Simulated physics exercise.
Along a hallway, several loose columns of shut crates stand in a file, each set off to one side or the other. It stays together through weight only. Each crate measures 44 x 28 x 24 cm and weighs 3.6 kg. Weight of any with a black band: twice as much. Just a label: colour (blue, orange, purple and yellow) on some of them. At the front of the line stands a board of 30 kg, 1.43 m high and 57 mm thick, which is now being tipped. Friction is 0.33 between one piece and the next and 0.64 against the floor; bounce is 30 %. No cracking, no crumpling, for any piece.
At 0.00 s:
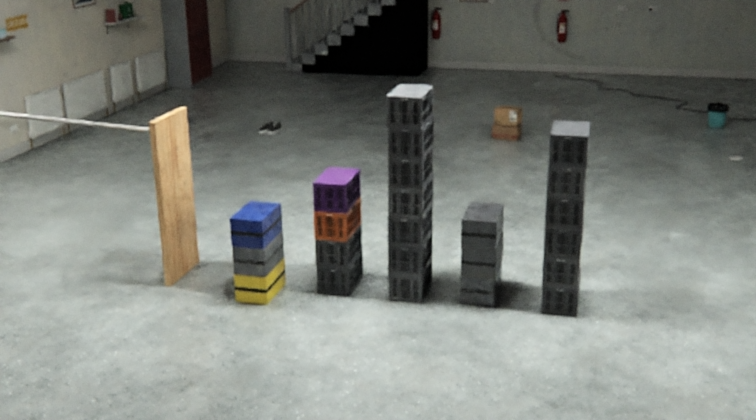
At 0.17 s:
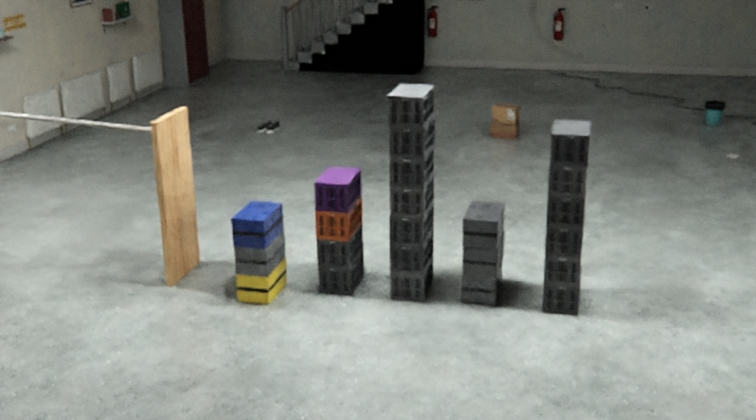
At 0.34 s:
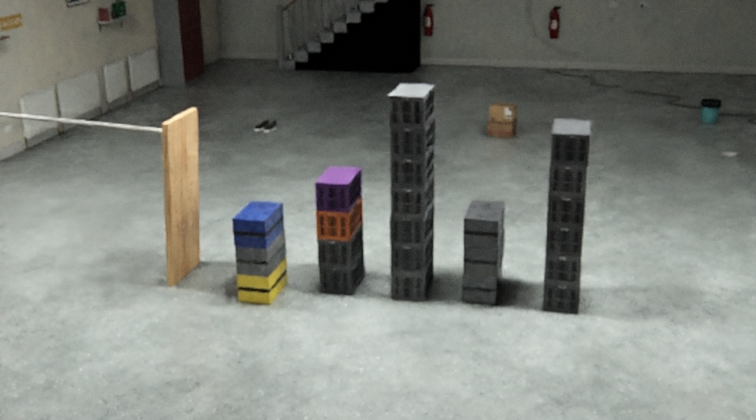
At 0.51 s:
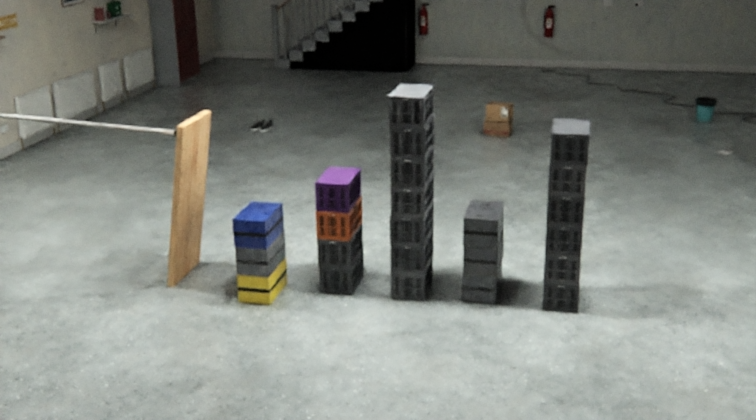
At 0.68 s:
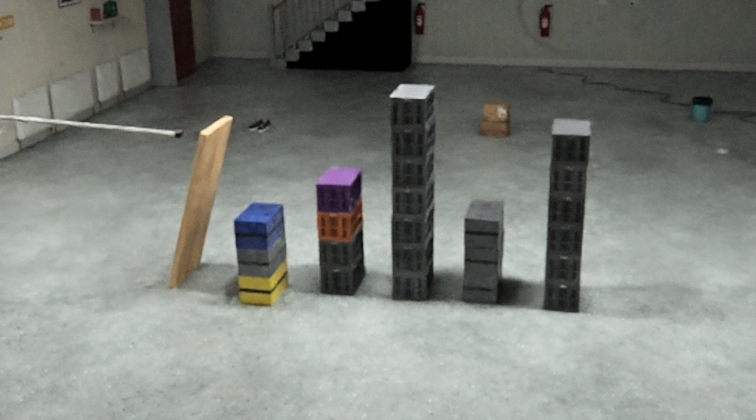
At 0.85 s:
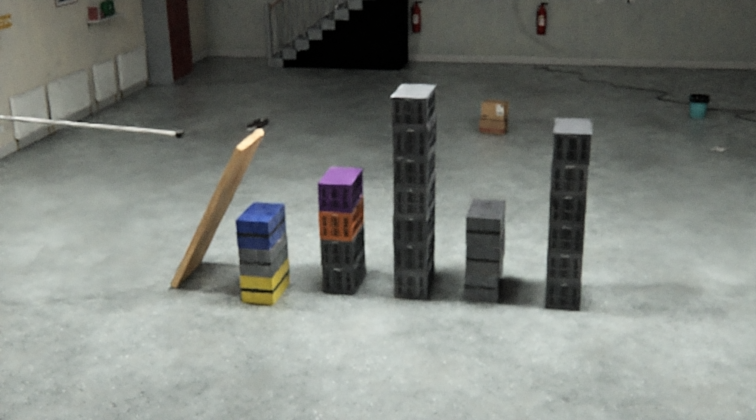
In a wide concrete-floored hall, a pole pushed the top of an upright wooden board at the left, then stopped while the board leaned further right toward five still stacks of crates.
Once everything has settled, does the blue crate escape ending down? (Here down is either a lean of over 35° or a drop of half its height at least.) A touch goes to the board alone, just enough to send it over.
No, winds up down.
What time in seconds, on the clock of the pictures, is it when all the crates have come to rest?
Rest time: Around 2.5 s.
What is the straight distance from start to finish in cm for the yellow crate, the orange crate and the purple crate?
Roughly yellow 0 cm, orange 30 cm, purple 30 cm.
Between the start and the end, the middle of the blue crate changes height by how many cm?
45 centimetres lower, roughly.
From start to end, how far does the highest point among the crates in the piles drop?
Roughly 0 cm.
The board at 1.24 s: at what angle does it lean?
Roughly 60°.
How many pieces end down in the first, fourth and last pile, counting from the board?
First pile 1, fourth pile 0, last pile 0.
After 1.24 s, board 61° from upright; none of the 23 crates down, 4 disturbed; blue crate leaning 12°.
After 1.68 s, board 73° from upright; 1 of the 23 crates down; blue crate on its side; purple crate leaning 11°.
At rest (2.7 s), board 90° from upright; 1 of the 23 crates down; blue crate on its side; orange crate leaning 13°; purple crate leaning 13°. As the last picture would show them, middles, blue crate near (313, 305), orange crate near (381, 222).
